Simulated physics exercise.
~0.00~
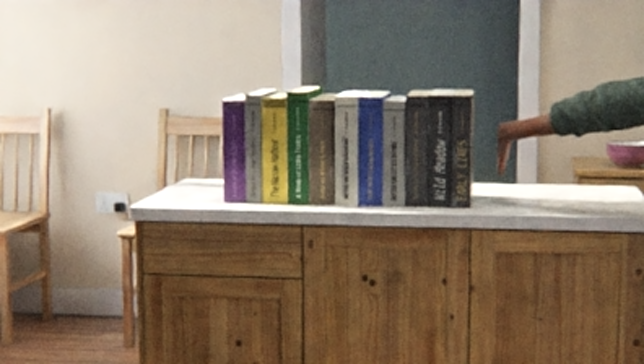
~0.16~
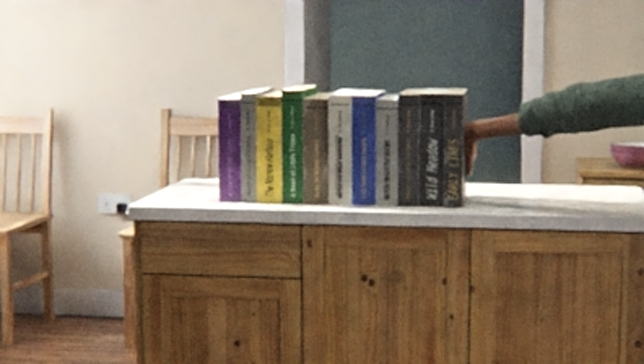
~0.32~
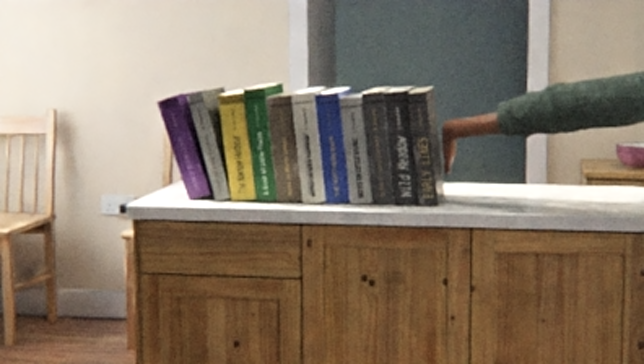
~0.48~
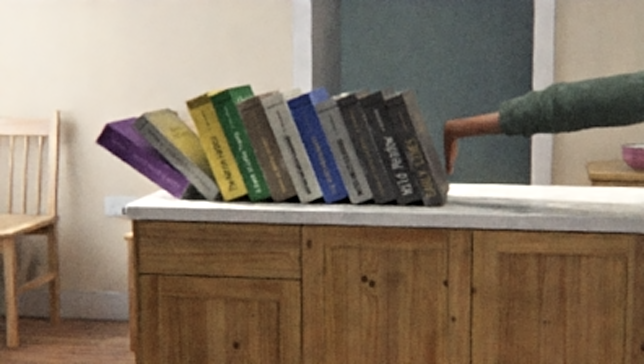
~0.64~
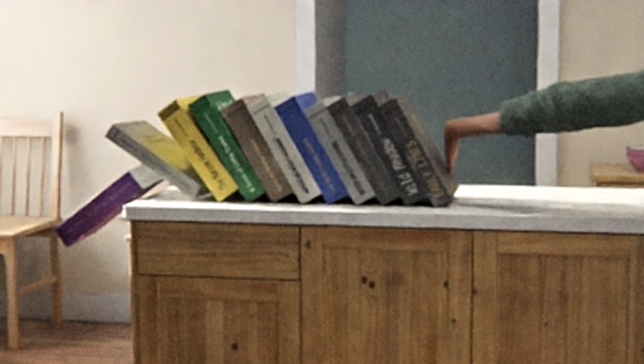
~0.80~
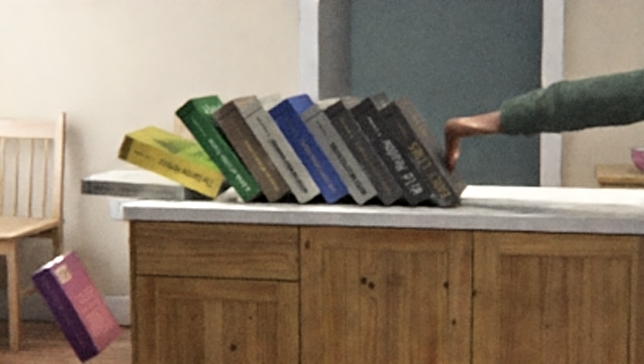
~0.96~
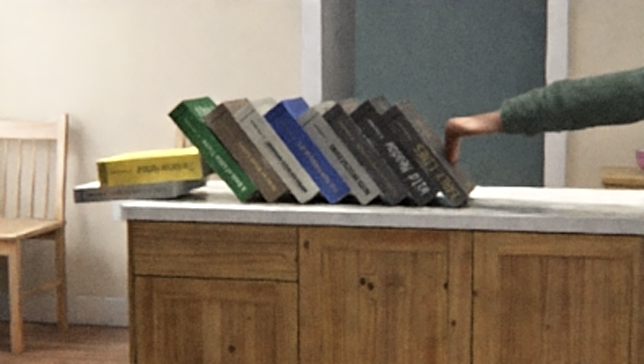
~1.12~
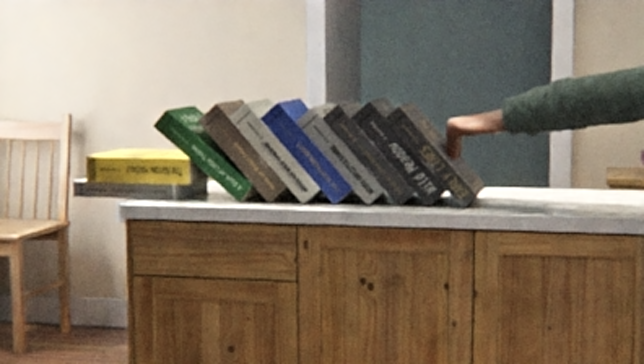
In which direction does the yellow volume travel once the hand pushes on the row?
It moves to the left, leaning over further and further until it lies on its side on top of the pale grey one.
A hand in a green sleeve reaches in from the right and pushes against the end of a row of upright volumes on a wooden cabinet with a pale top. The row slides left and begins to lean, with the purple one at the far end tilting most. The purple volume tips over the left edge and drops towards the floor, out of view. The pale grey one beside it falls flat, jutting past the edge, and the yellow one topples onto it. At the end those two lie stacked, the green one leans steeply behind them, and the hand still touches the slanted row.
